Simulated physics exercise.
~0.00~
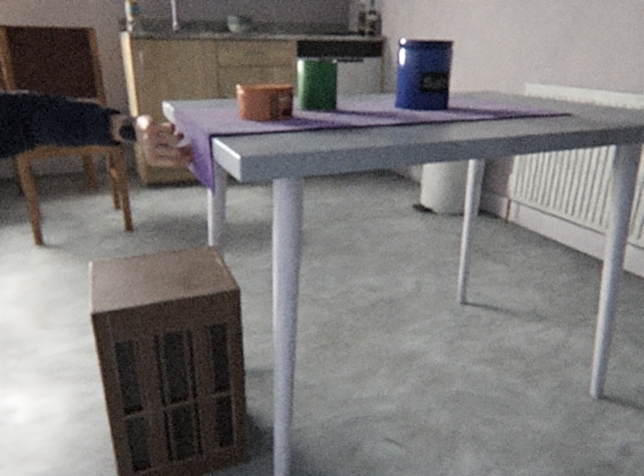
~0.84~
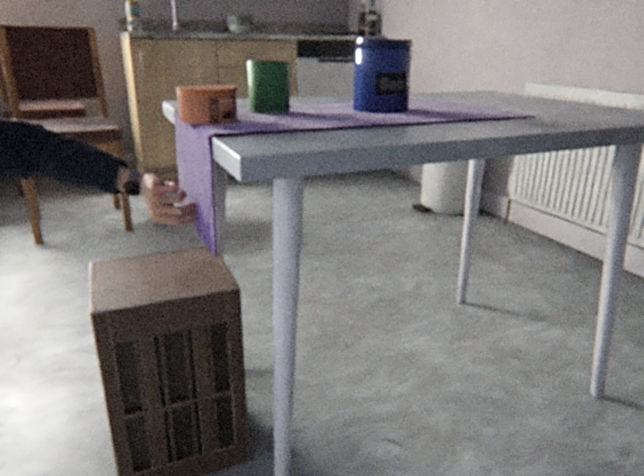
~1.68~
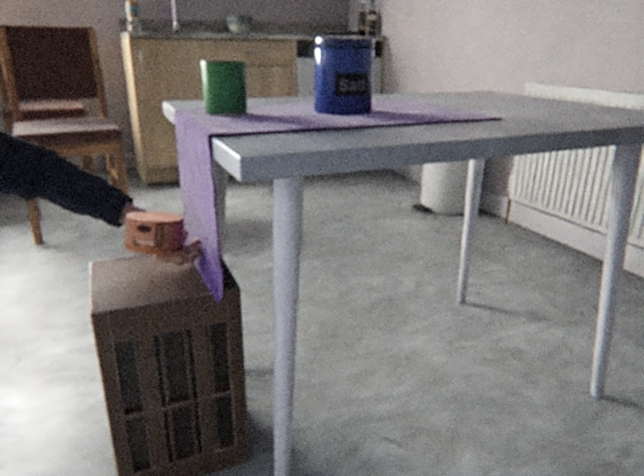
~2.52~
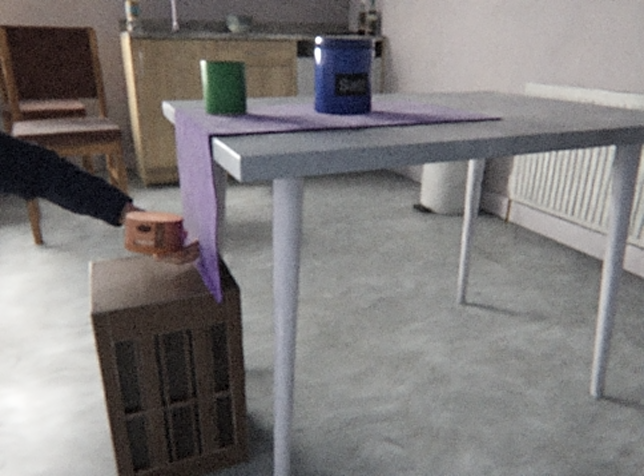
The footage shows a hand drawing a purple cloth leftward off a table end, carrying an orange tub, green mug and blue canister along. The hem descends to a brown crate, the tub passes over the edge and ends at the hand above the crate, while mug and canister remain on the table.
